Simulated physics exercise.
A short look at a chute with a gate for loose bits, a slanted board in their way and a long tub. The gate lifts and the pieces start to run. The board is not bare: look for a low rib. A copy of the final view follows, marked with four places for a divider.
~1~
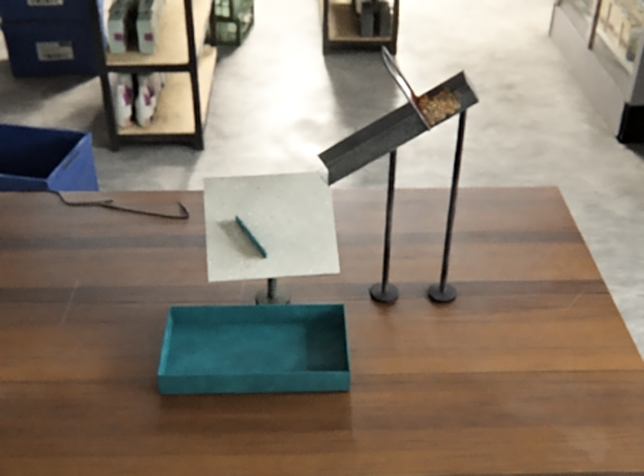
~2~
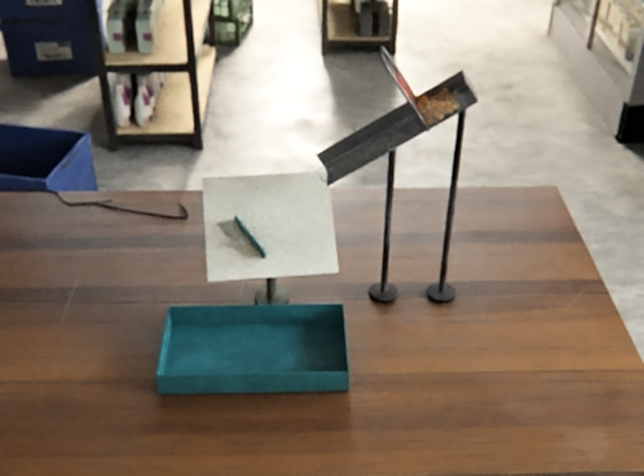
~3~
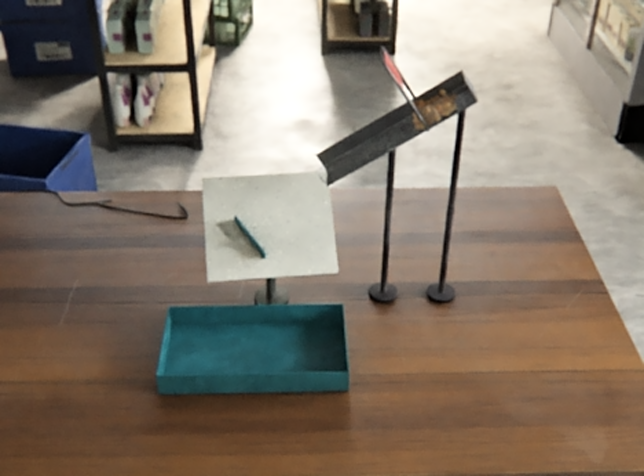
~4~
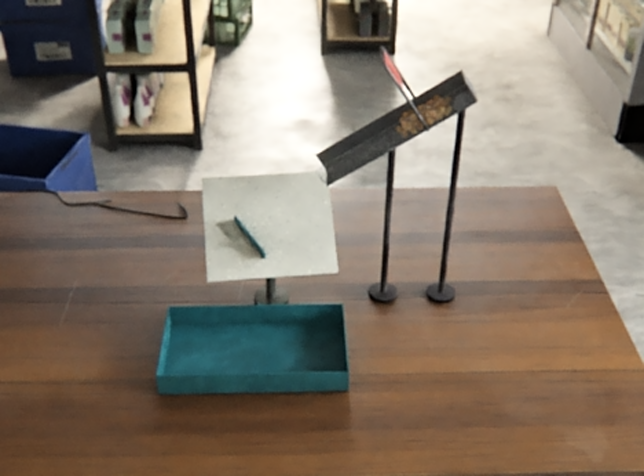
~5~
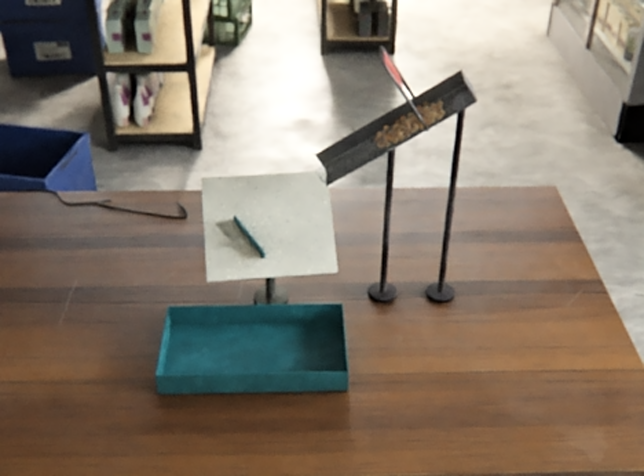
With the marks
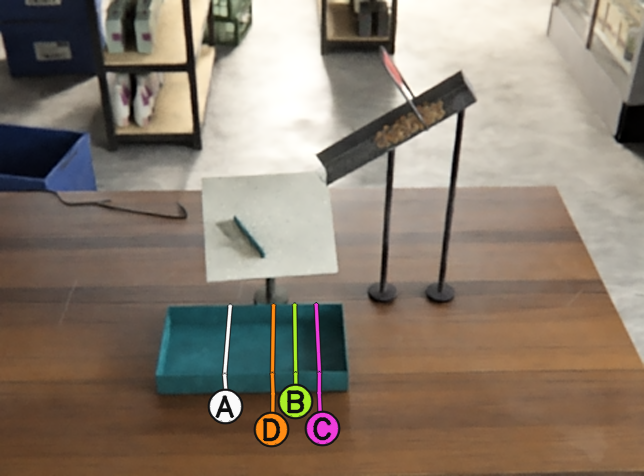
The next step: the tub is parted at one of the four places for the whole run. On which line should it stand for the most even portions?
I would pick line B.
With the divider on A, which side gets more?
More lands on the right.
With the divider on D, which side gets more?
More lands on the right.
On the marked copy, line A crosses the front rim at (224, 374); line B crosses the front rim at (295, 372); line C crosses the front rim at (319, 372); line D crosses the front rim at (272, 373).
If A is chosen, of what is caught, a stray few on the left of the divider, nearly all on the right.
If B is chosen, of what is caught, about half on the left of the divider, about half on the right.
If C is chosen, of what is caught, nearly all on the left of the divider, a small part on the right.
If D is chosen, of what is caught, a small part on the left of the divider, nearly all on the right.
